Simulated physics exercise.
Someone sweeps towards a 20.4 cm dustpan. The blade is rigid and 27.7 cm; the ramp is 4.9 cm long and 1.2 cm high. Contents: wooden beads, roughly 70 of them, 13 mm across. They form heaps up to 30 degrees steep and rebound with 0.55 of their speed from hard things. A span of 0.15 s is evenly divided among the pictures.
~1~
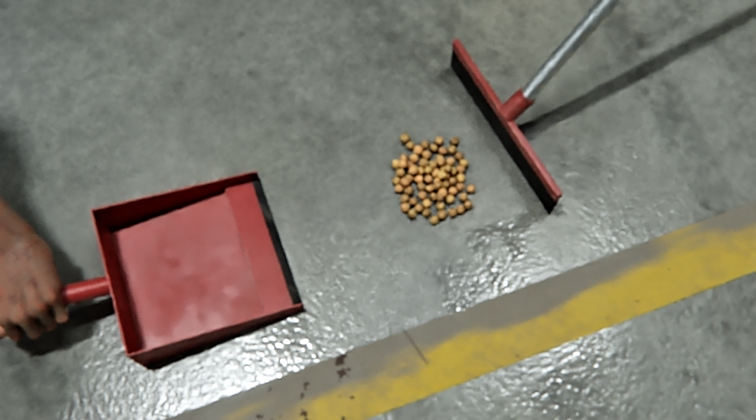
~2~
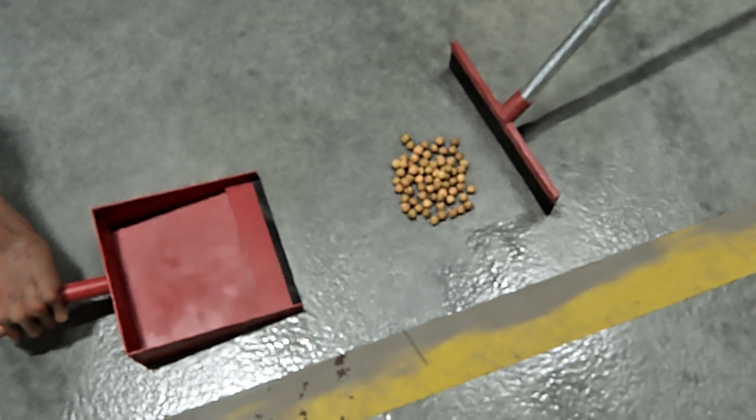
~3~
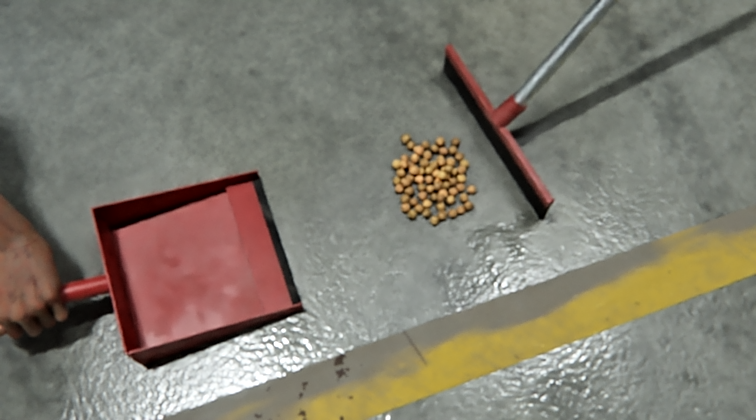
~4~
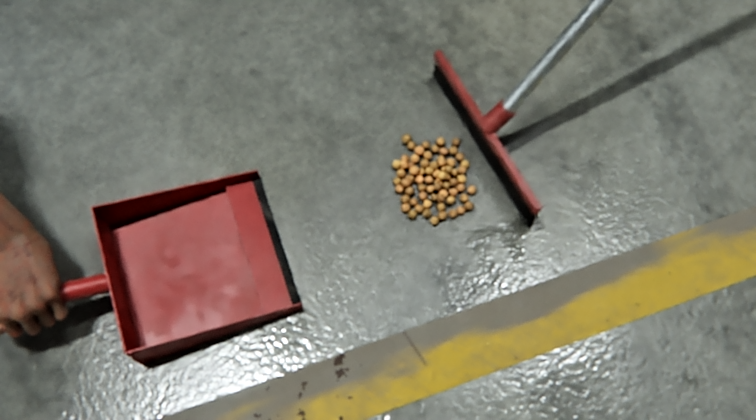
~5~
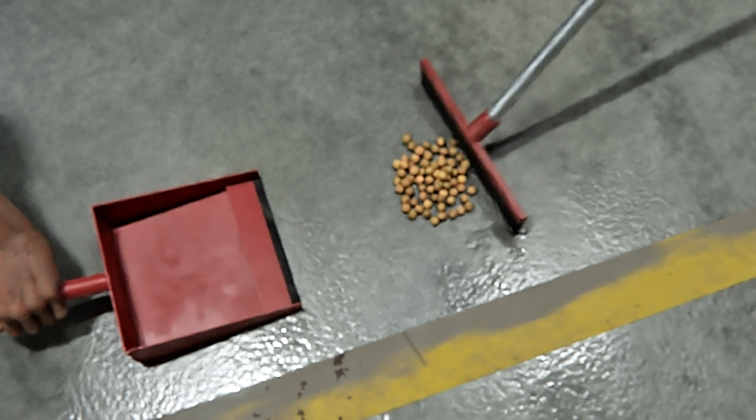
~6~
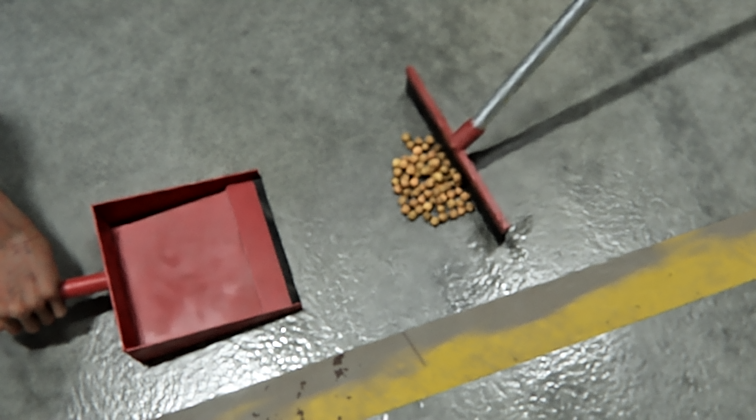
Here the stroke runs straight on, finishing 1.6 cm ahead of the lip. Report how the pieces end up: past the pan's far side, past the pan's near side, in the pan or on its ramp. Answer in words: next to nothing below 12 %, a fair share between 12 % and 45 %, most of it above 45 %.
Far side - next to nothing; near side - a fair share; pan - a fair share.
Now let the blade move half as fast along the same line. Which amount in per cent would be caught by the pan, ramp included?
Share: About 25 %.
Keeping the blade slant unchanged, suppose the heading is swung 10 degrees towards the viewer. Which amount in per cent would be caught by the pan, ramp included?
Under that change, roughly 30 in a hundred.
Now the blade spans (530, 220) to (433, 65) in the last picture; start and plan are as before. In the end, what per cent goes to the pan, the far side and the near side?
Per cent by place - pan 25, far side 5, near side 20.
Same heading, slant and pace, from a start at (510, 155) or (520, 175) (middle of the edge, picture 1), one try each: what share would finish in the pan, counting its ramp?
I'd put it near 35 per cent for the first and near 35 per cent for the second.
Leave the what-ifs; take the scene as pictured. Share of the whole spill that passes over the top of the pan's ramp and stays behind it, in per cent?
About 10 %.
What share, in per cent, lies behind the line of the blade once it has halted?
Some 0 percent of it.
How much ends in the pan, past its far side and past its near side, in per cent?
Far side - 5; near side - 20; pan - 35.
Then, 0.14 s after the last picture, middle of the blade 14 cm from the lip; 0 % over the lip, far side 5 %, near side 5 %.
Then, 0.23 s after the last picture, middle of the blade 6 cm from the lip; 0 % over the lip, far side 5 %, near side 15 %.
Then, 0.46 s after the last picture, middle of the blade 3 cm from the lip; 45 % over the lip, far side 5 %, near side 20 %.
In the end, far side 5 %, near side 20 %, pan 35 %, in front of the lip or behind the blade 40 %.
